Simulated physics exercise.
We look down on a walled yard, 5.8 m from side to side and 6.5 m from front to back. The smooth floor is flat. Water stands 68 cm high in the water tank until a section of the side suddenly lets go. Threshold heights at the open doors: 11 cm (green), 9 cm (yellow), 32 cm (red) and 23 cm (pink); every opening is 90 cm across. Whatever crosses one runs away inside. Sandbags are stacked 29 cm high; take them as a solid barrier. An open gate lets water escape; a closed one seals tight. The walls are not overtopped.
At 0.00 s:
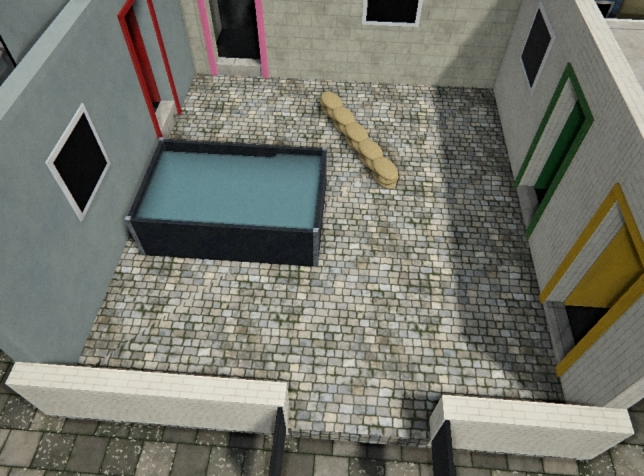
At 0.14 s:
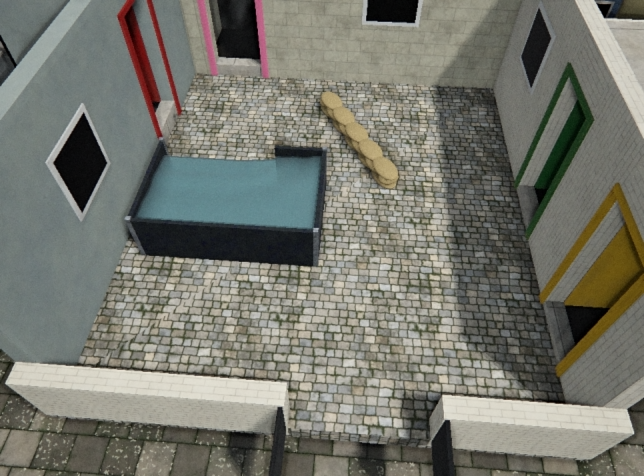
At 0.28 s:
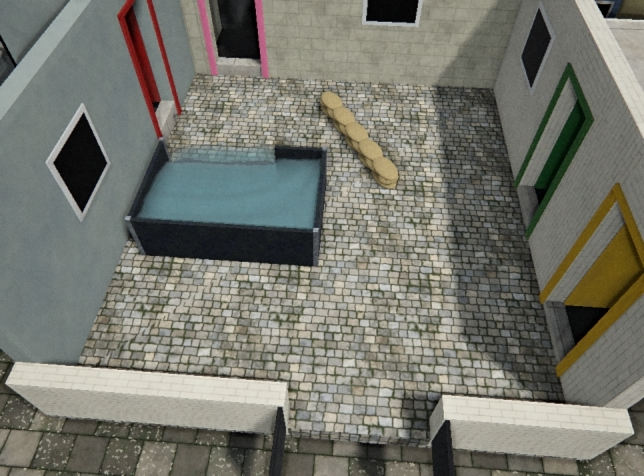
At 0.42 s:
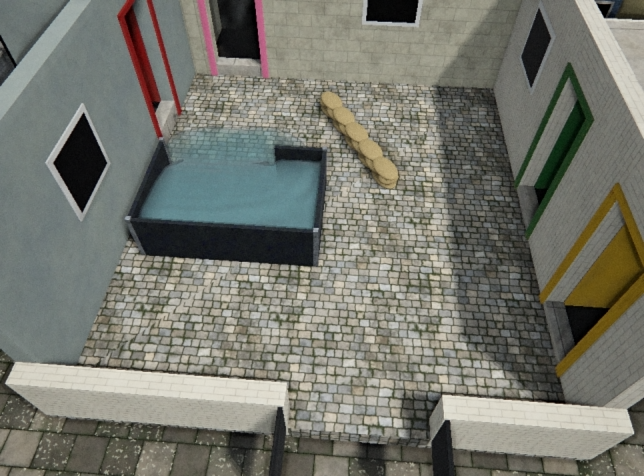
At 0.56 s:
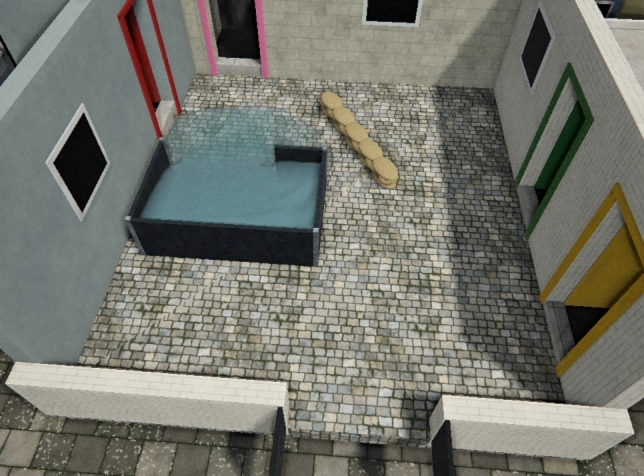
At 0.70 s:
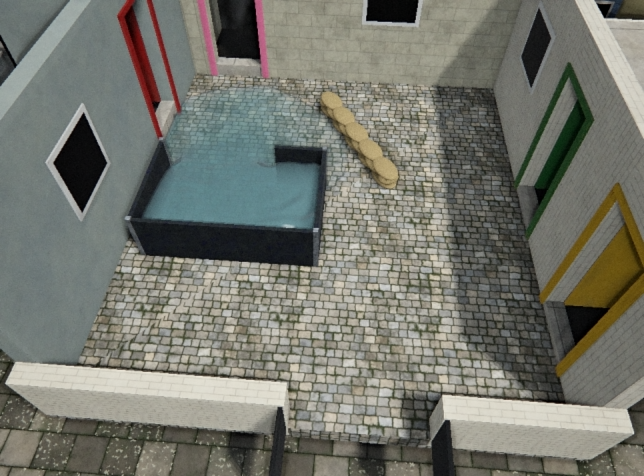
Water pouring through a gap in the far side of a dark rectangular tank, spreading across the cobbles of a walled yard.
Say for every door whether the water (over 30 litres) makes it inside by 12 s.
Door by door: At the green door it stays under the limit; at the yellow door it does not reach the limit; at the red door it keeps below the limit; at the pink door it passes the limit.
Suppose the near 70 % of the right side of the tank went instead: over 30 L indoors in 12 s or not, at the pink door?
Against that limit: Pink under.
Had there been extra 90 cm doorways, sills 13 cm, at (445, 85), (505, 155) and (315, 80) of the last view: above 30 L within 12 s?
In turn: Not over, under, over.
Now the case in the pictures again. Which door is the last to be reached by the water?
It is the yellow one.
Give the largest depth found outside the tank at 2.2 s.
Roughly 43 cm.
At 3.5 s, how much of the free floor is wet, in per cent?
Near 45 per cent is wet.
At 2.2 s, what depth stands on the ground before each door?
In cm: Green 0, yellow 0, red 22, pink 40.
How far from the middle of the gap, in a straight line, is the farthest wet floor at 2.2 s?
Some 4.4 m out.
After 1.4 s water covers 20 % of the floor and is deepest (51 cm) near (195, 77); green door not reached, yellow door not reached, red door 25 cm at the sill, 0 L in, pink door 40 cm at the sill, 27 L in.
After 2.2 s water covers 30 % of the floor and is deepest (43 cm) near (207, 95); green door not reached, yellow door not reached, red door 22 cm at the sill, 0 L in, pink door 40 cm at the sill, 103 L in.
After 3.5 s water covers 45 % of the floor and is deepest (26 cm) near (320, 101); green door not reached, yellow door not reached, red door 20 cm at the sill, 0 L in, pink door 25 cm at the sill, 162 L in.
After 7.0 s water covers 85 % of the floor and is deepest (18 cm) near (549, 427); green door 6 cm at the sill, 0 L in, yellow door 3 cm at the sill, 0 L in, red door 11 cm at the sill, 0 L in, pink door 11 cm at the sill, 165 L in.
After 12.0 s water covers 95 % of the floor and is deepest (10 cm) near (168, 144); green door 4 cm at the sill, 0 L in, yellow door 7 cm at the sill, 3 L in, red door 8 cm at the sill, 0 L in, pink door 7 cm at the sill, 165 L in.
